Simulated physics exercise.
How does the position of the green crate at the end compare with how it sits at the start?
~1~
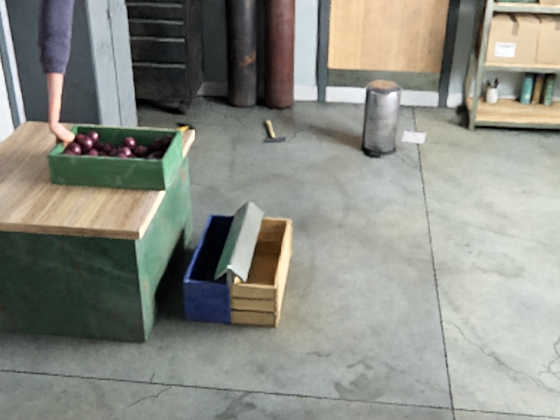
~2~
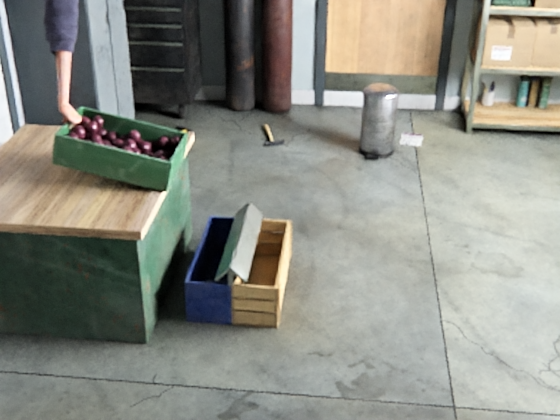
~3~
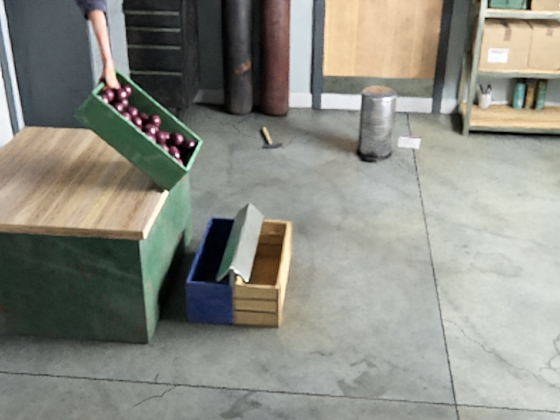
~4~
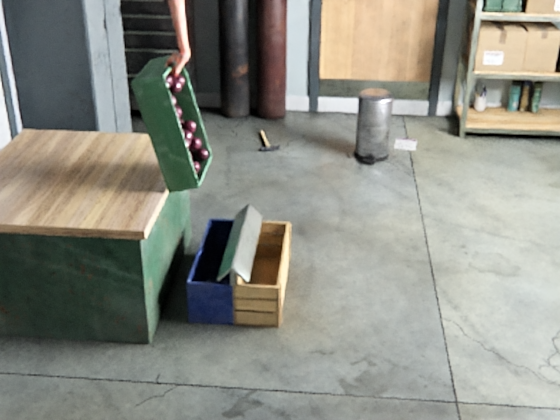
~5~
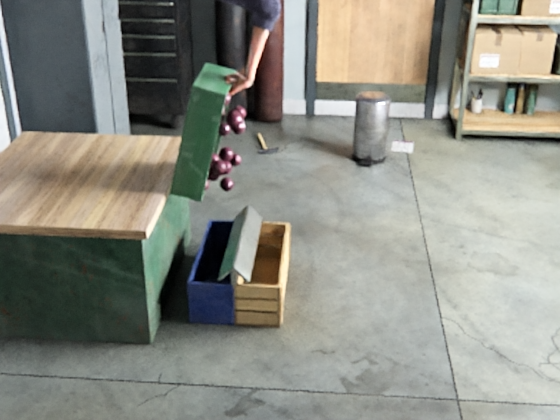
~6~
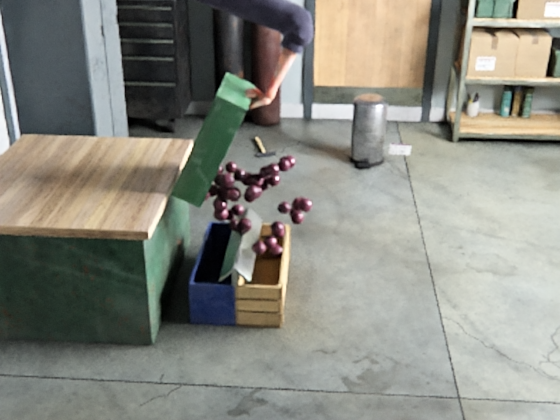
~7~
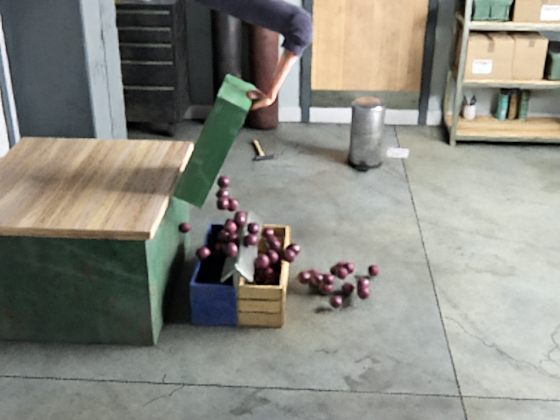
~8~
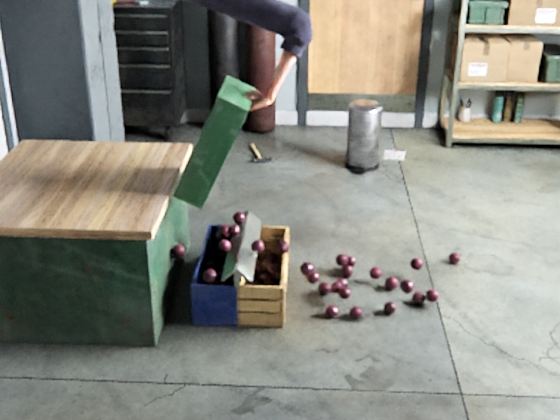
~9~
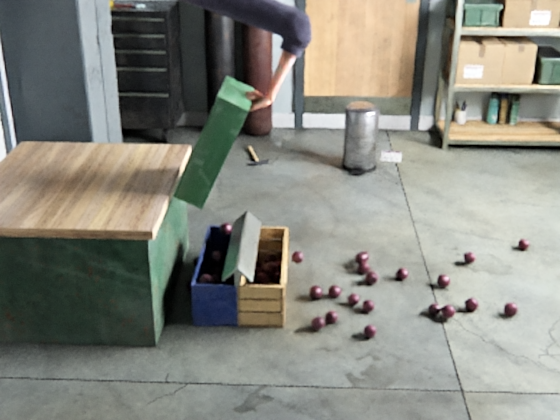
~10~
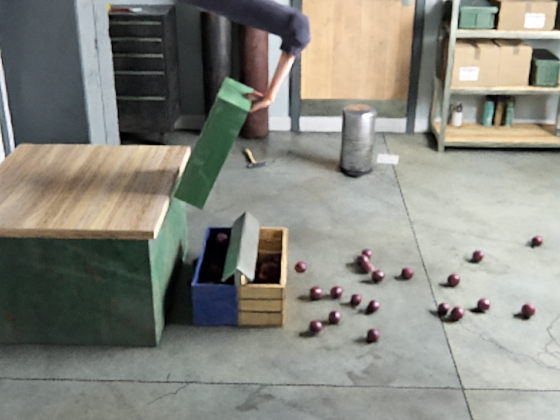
At the start the green crate sits upright on top of the bench near its right end. By the end it is farther right, tipped steeply past upright at the bench's edge and held there by a hand.
